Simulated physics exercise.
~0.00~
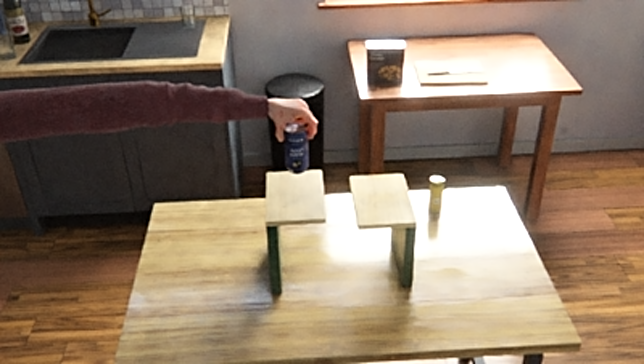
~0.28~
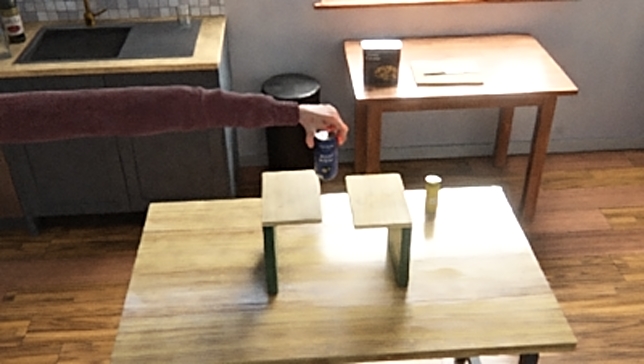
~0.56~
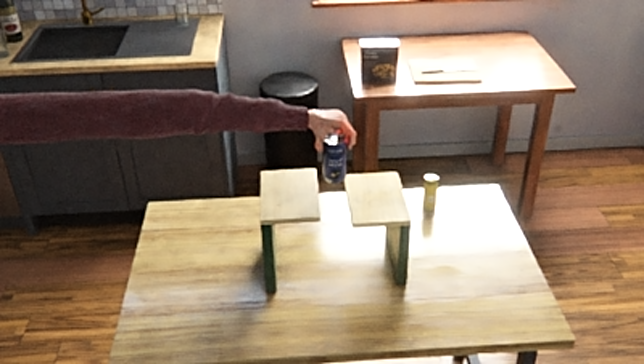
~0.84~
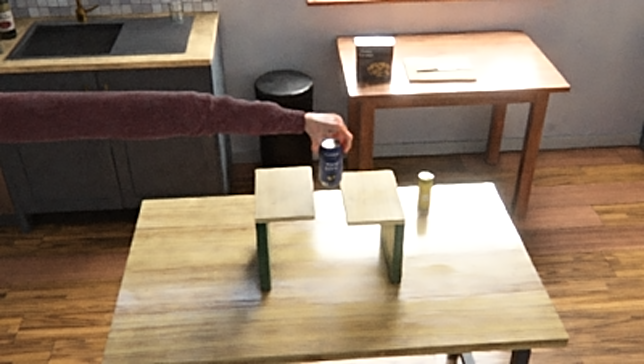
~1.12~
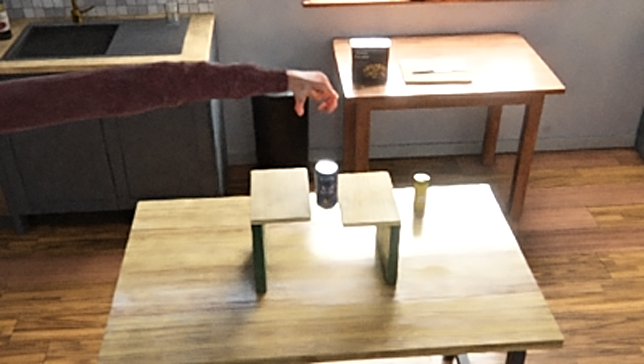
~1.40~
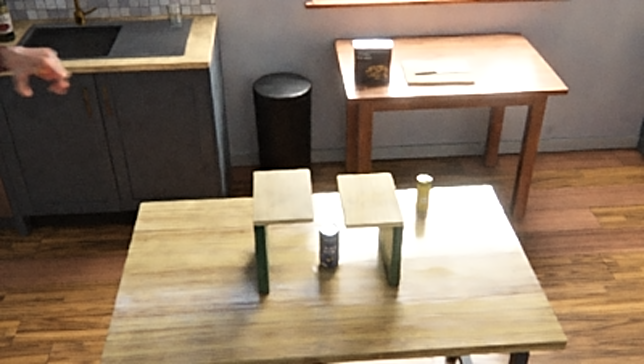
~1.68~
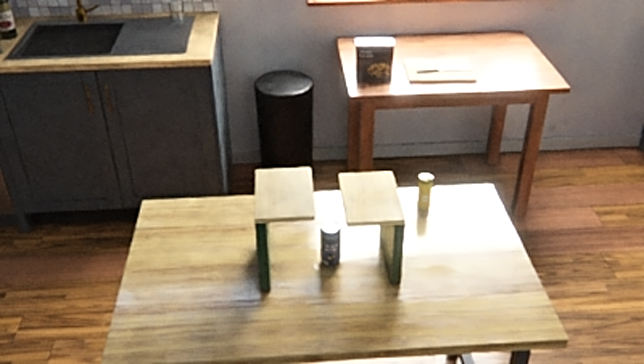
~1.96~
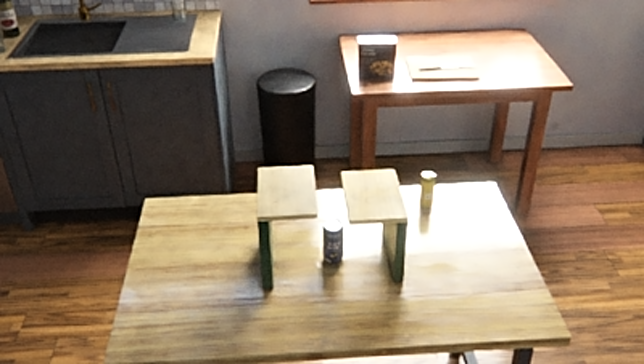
The footage shows a hand holding a blue can above two small wooden-topped supports on a table, moving it right over the gap between them and letting go. The can drops through upright and ends standing on the table between the supports, while a yellow shaker stays put.
